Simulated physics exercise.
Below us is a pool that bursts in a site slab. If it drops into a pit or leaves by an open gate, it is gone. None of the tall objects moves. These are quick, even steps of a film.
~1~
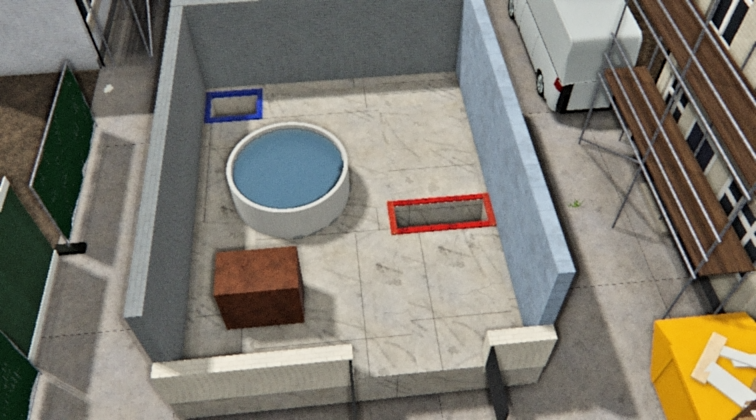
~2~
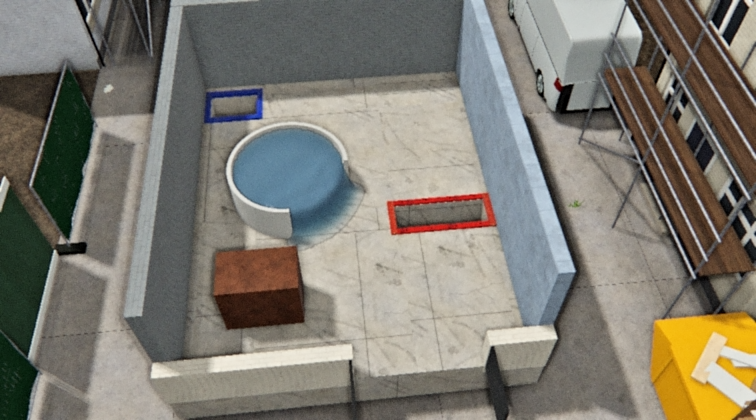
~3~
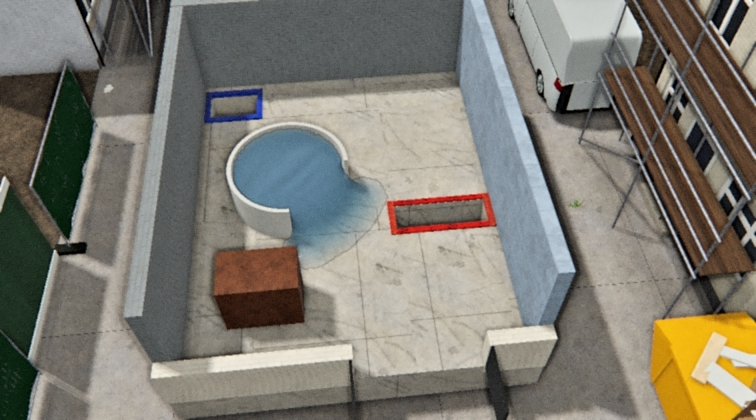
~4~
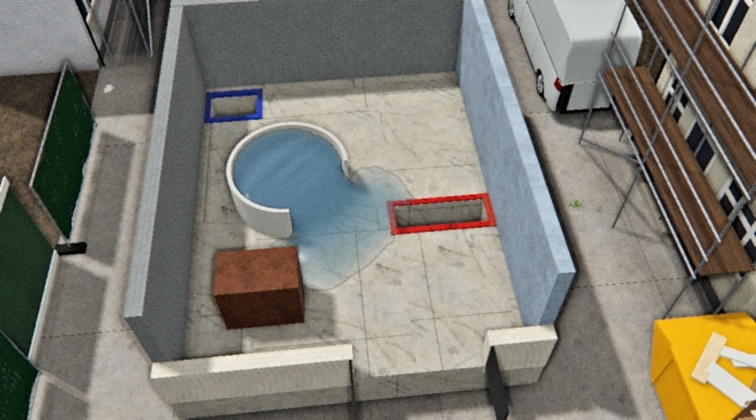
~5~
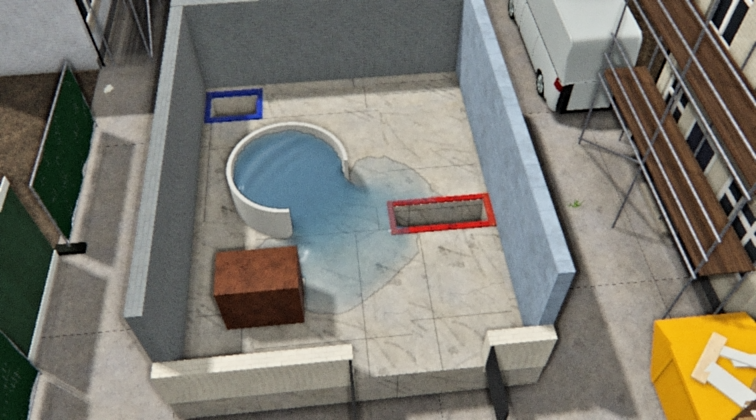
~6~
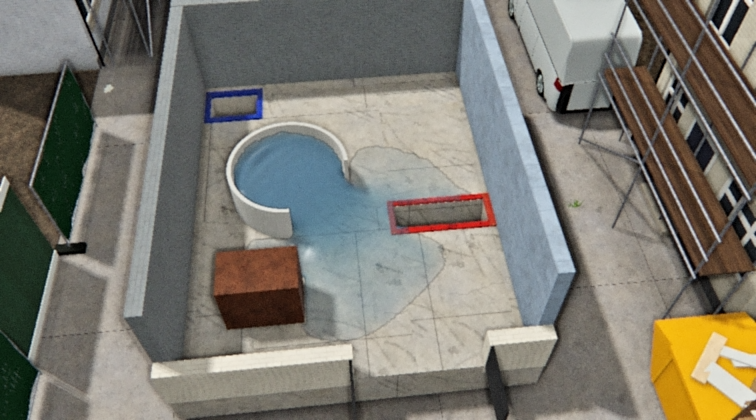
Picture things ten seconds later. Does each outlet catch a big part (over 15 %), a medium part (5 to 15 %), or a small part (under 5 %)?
Parts caught - gate: A big part; blue pit: A small part; red pit: A big part.
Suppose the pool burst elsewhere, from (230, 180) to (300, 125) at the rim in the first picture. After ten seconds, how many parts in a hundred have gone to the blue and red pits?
Out of every hundred parts, blue takes 45 and red takes 2.
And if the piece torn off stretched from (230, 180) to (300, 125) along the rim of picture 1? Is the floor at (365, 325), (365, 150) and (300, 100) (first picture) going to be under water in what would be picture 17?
First spot spared, second spot spared, third spot submerged.
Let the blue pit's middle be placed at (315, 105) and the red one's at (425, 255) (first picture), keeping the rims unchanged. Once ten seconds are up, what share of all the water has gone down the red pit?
Result - red pit, 30 in a hundred.
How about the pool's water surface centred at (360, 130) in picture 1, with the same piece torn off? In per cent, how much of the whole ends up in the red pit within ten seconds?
Estimate for the red pit - some 60 in a hundred.
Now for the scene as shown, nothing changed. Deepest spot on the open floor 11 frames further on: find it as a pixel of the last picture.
Check close to (523, 338).
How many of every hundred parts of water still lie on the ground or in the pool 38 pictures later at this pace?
I'd put it at about 48 per cent.
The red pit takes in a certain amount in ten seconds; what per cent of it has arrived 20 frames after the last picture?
Estimated share: About 70 %.
A moment on, water covers 40 % of the floor; the gate 2 %, the blue pit 0 %, the red pit 6 %.
Next, water covers 45 % of the floor; the gate 9 %, the blue pit 0 %, the red pit 11 %.
Then, water covers 60 % of the floor; the gate 21 %, the blue pit 0 %, the red pit 15 %.
Later, water covers 65 % of the floor; the gate 33 %, the blue pit 0 %, the red pit 19 %.
In the end, water covers 80 % of the floor; the gate 43 %, the blue pit 0 %, the red pit 21 %.
